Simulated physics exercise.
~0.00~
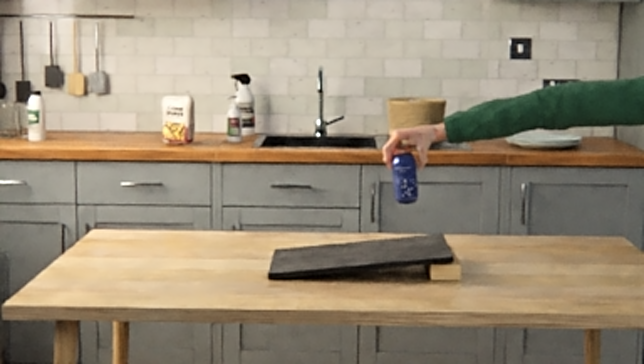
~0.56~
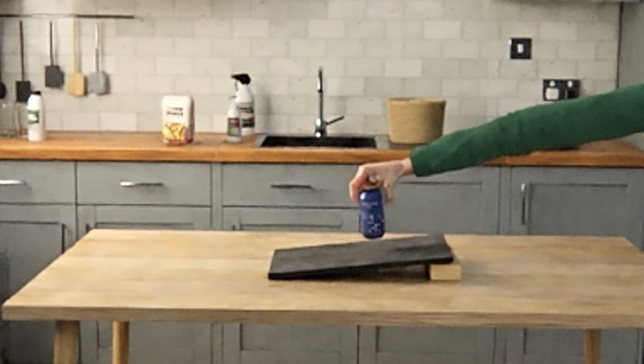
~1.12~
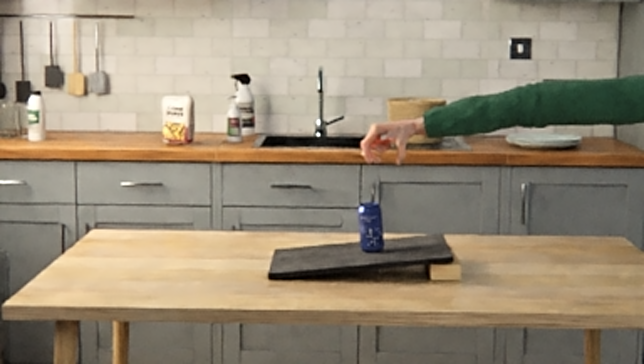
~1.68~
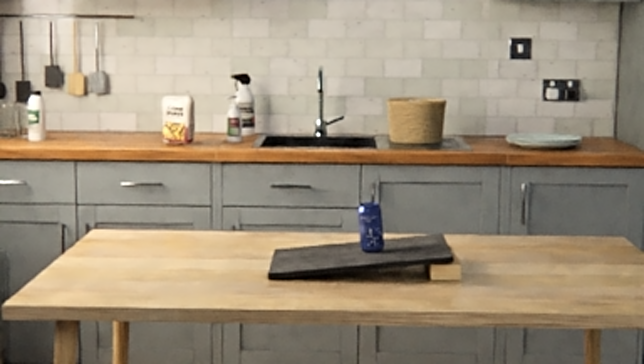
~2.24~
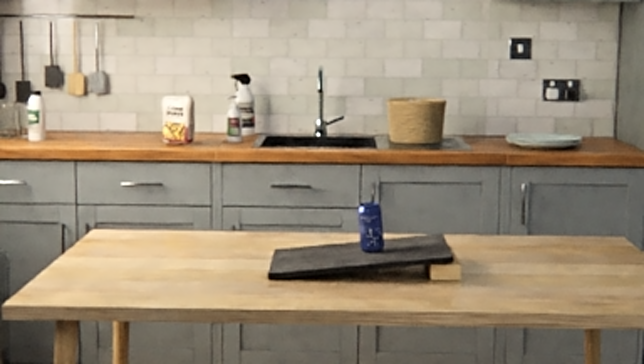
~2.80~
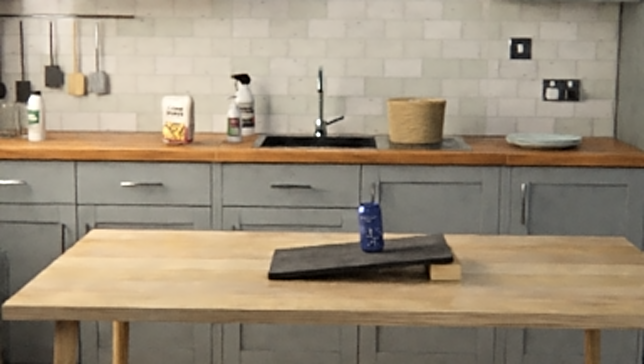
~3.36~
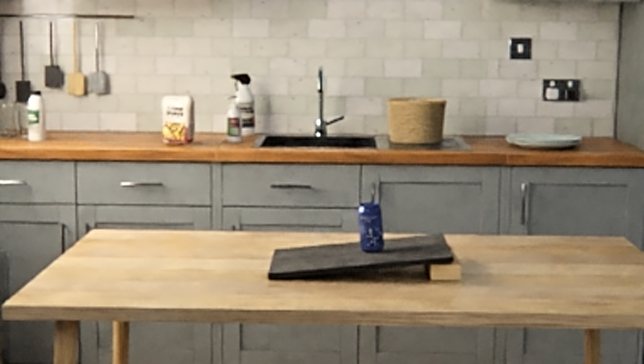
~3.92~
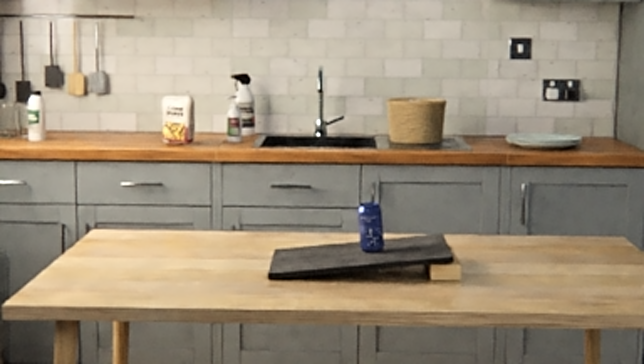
A blue can was lowered by a hand in a green sleeve onto a dark board that sloped over a small block on a wooden kitchen table. The hand let go and drew away to the right, and the can stayed standing upright on the slope.
